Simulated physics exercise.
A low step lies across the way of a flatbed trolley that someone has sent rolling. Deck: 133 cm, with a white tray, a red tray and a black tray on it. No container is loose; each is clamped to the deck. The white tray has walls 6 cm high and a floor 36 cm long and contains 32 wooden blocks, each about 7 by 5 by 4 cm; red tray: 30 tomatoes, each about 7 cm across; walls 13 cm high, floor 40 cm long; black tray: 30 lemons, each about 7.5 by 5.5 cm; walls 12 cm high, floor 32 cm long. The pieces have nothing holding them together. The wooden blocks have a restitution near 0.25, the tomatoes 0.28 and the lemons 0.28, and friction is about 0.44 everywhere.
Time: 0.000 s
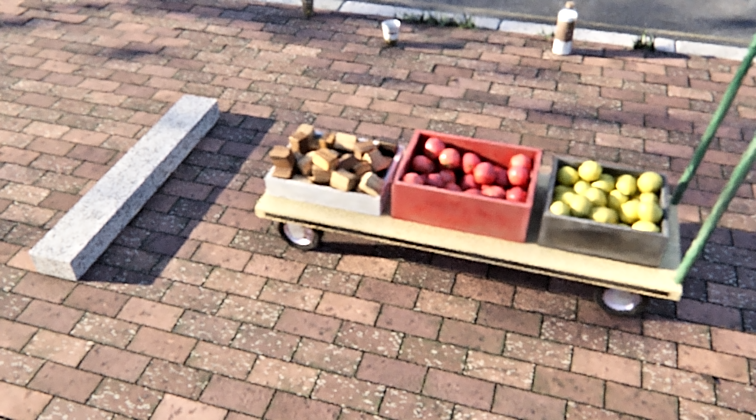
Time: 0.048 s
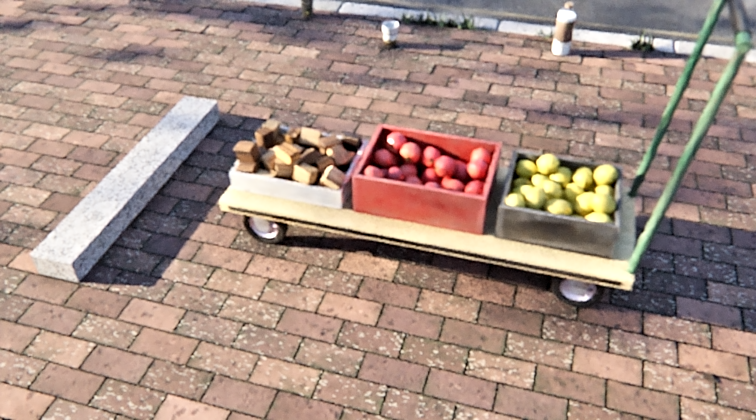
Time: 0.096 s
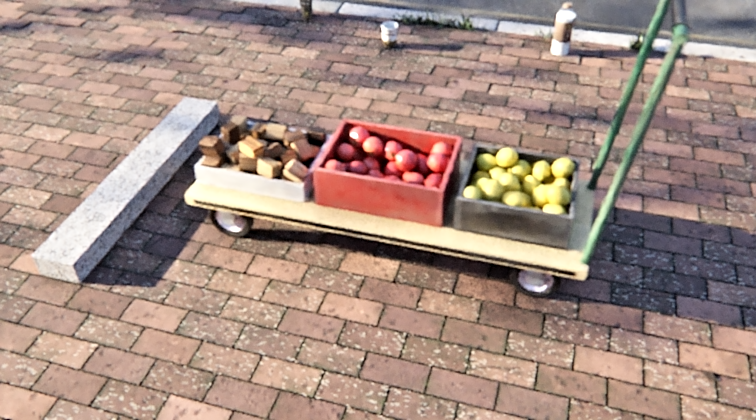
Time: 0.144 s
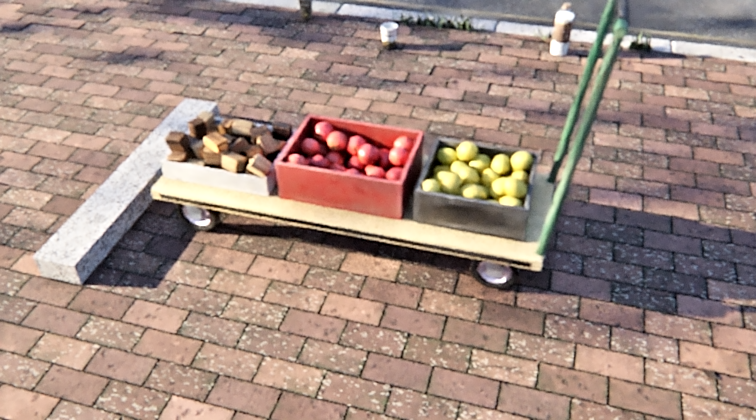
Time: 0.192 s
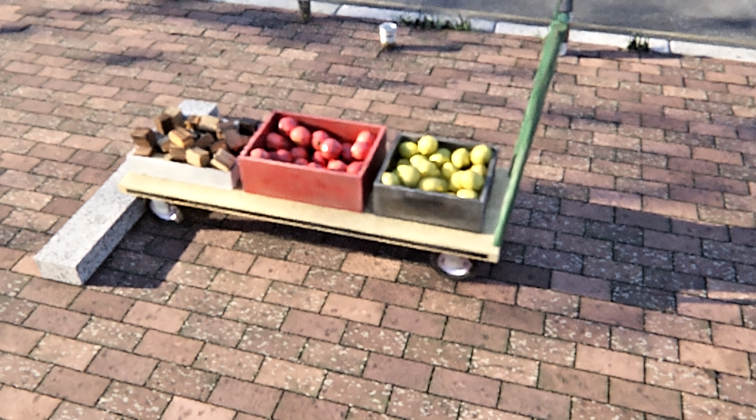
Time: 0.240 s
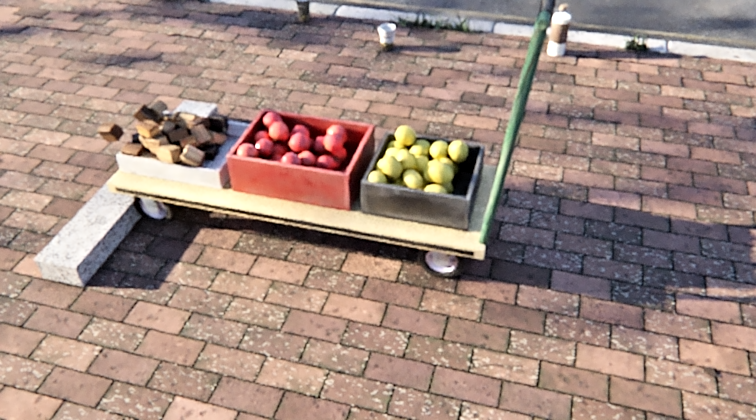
A flatbed trolley carrying trays of wooden blocks, tomatoes and lemons rolls left across brick paving and meets a low stone step.
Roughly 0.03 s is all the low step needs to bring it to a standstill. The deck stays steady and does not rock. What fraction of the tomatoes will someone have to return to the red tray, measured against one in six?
Fewer than one in six of them.
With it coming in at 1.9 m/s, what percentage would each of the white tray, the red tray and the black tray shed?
In that case the white tray sheds 20 per cent of its load, the red tray 0 per cent, and the black tray 10 per cent.
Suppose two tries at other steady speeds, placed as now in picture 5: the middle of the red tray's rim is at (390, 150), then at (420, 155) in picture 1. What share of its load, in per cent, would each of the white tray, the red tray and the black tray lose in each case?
Losses in order of the tries would be white tray 10 and 20 %, red tray 0 and 0 %, black tray 0 and 0 %.
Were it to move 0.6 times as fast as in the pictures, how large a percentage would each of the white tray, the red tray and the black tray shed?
In that case white tray 20, red tray 0, black tray 0 per cent.
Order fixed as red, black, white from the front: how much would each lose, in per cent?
White tray 30 %, red tray 0 %, black tray 10 %.
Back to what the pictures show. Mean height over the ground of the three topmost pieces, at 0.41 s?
About 44 cm.
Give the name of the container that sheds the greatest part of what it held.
White tray.
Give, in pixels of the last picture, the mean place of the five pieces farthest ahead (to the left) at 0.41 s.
Centre approx. at (91, 124) px.
After 0.29 s, white tray 27 in, 5 out, red tray 30 in, 0 out and black tray 30 in, 0 out.
After 0.41 s, white tray 24 in, 8 out, red tray 30 in, 0 out and black tray 28 in, 2 out.
After 0.64 s, white tray 23 in, 9 out, red tray 29 in, 1 out and black tray 28 in, 2 out.
When it is over (at 1.15 s), white tray 23 in, 9 out, red tray 29 in, 1 out and black tray 28 in, 2 out. Asked share, 1 of 30, 3 per cent.
